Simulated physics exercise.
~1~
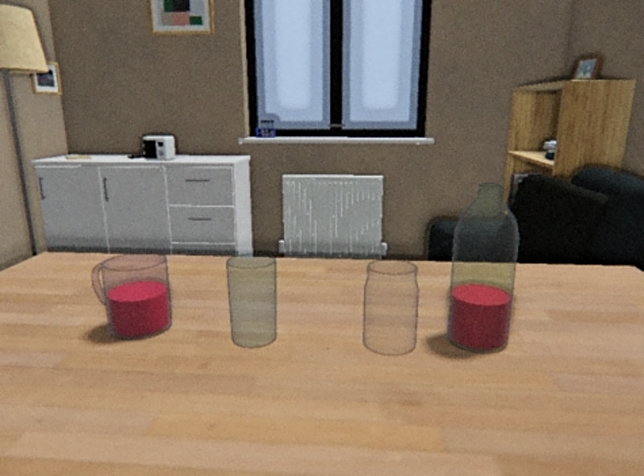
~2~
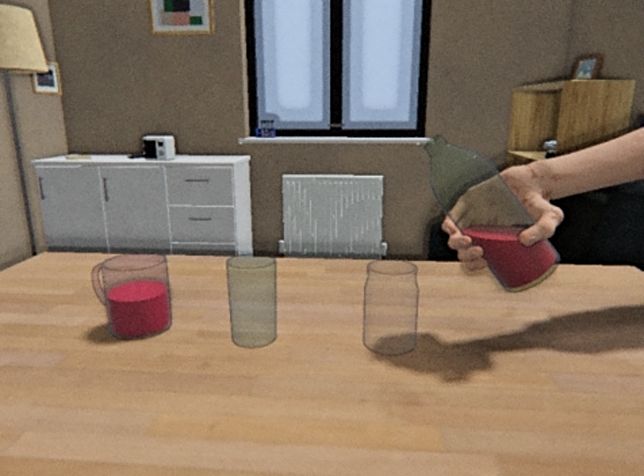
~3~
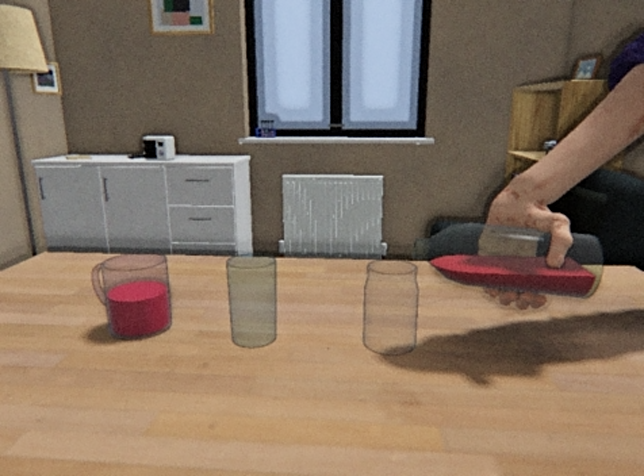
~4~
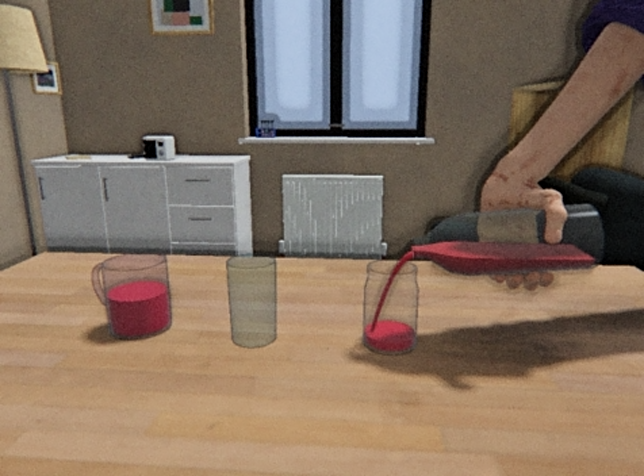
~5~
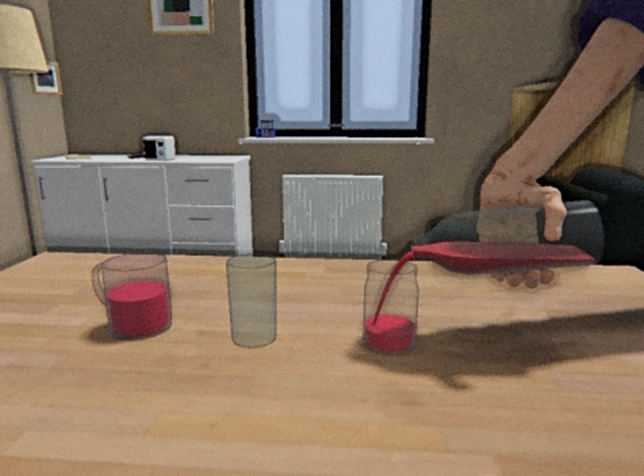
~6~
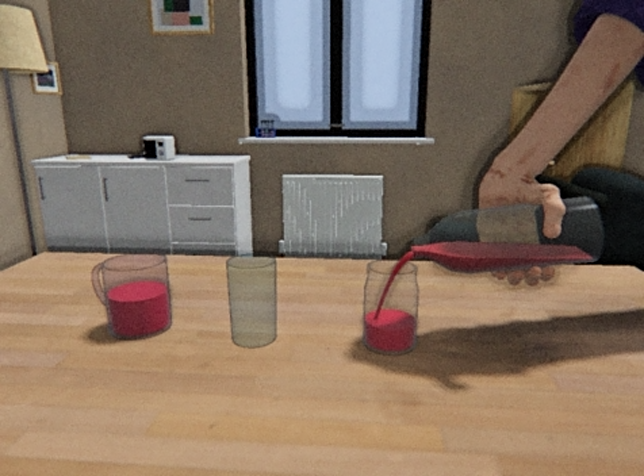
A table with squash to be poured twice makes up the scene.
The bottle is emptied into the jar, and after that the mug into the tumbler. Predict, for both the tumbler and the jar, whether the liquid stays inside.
Tumbler: Yes, it stays inside; jar: Yes, it stays inside.
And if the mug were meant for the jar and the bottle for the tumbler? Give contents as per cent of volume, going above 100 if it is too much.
Near 70 and 90 per cent.
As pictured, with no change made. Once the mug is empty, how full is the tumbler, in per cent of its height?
Looks like roughly 85 percent to me.
Soon after, the jar is about half full.
Later, the jar is about three quarters full.
In the end, the tumbler is nearly full; the jar is about three quarters full.
